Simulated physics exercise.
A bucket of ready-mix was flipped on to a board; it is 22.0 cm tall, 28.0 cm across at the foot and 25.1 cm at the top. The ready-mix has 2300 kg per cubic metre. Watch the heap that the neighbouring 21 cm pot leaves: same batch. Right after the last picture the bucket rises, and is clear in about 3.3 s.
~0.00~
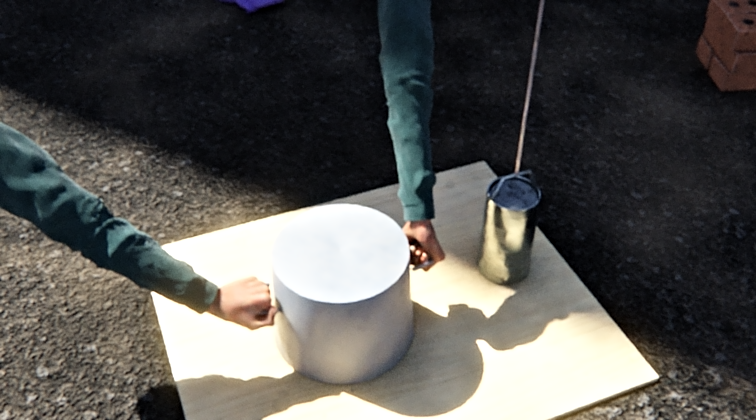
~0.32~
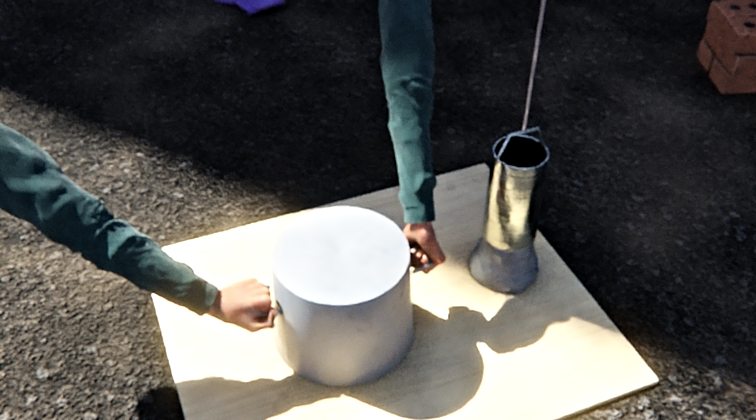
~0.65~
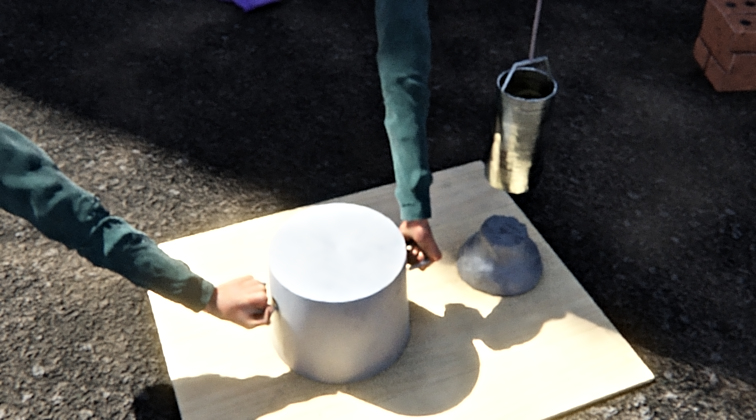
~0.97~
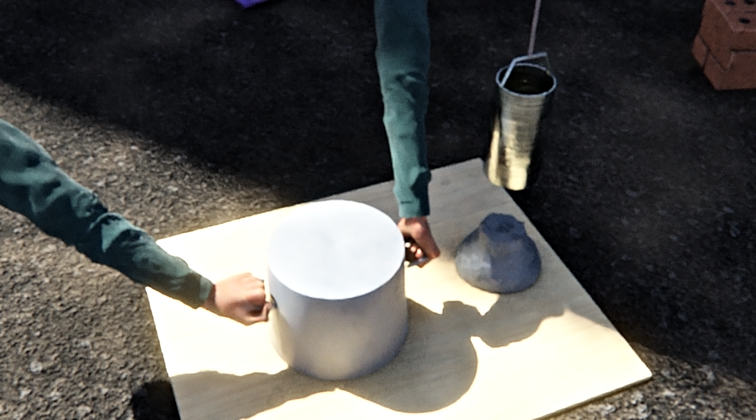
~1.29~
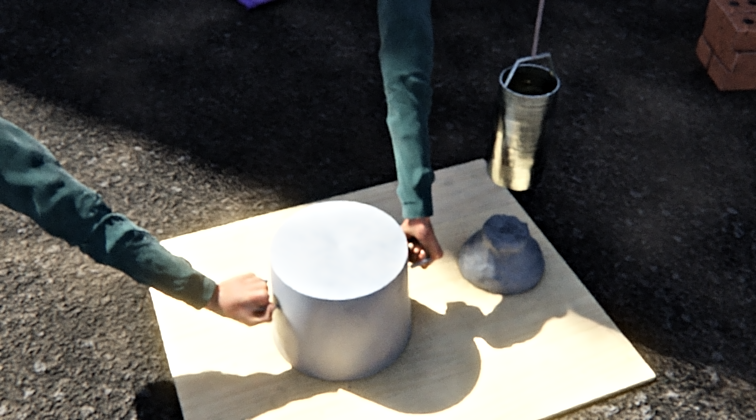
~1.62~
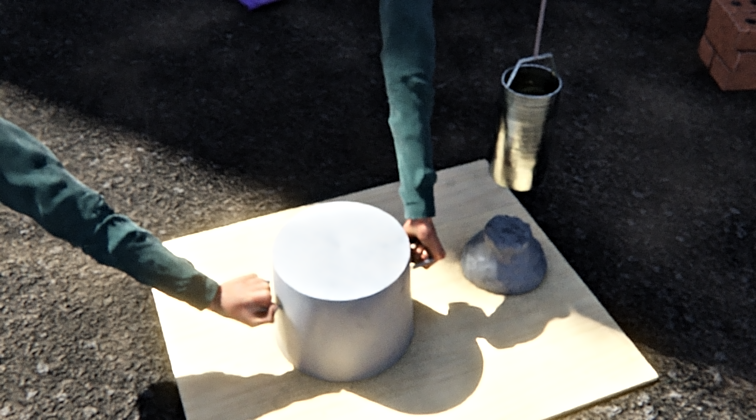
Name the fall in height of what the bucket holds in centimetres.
Some 9 cm.
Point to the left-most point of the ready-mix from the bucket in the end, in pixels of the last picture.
Near (234, 340).
After 2.4 s, the bucket is up 4.7 cm; the ready-mix has come down 2.0 cm to 20 cm and is 32 cm wide.
After 3.3 s, the bucket is up 14 cm; the ready-mix has come down 8.7 cm to 13 cm and is 44 cm wide.
After 4.1 s, the bucket is up 22 cm; the ready-mix has come down 8.8 cm to 13 cm and is 45 cm wide.
After 5.1 s, the bucket is clear; the ready-mix has come down 8.9 cm to 13 cm and is 45 cm wide.
After 5.6 s, at rest, the bucket is clear; the ready-mix has come down 8.9 cm to 13 cm and is 45 cm wide.
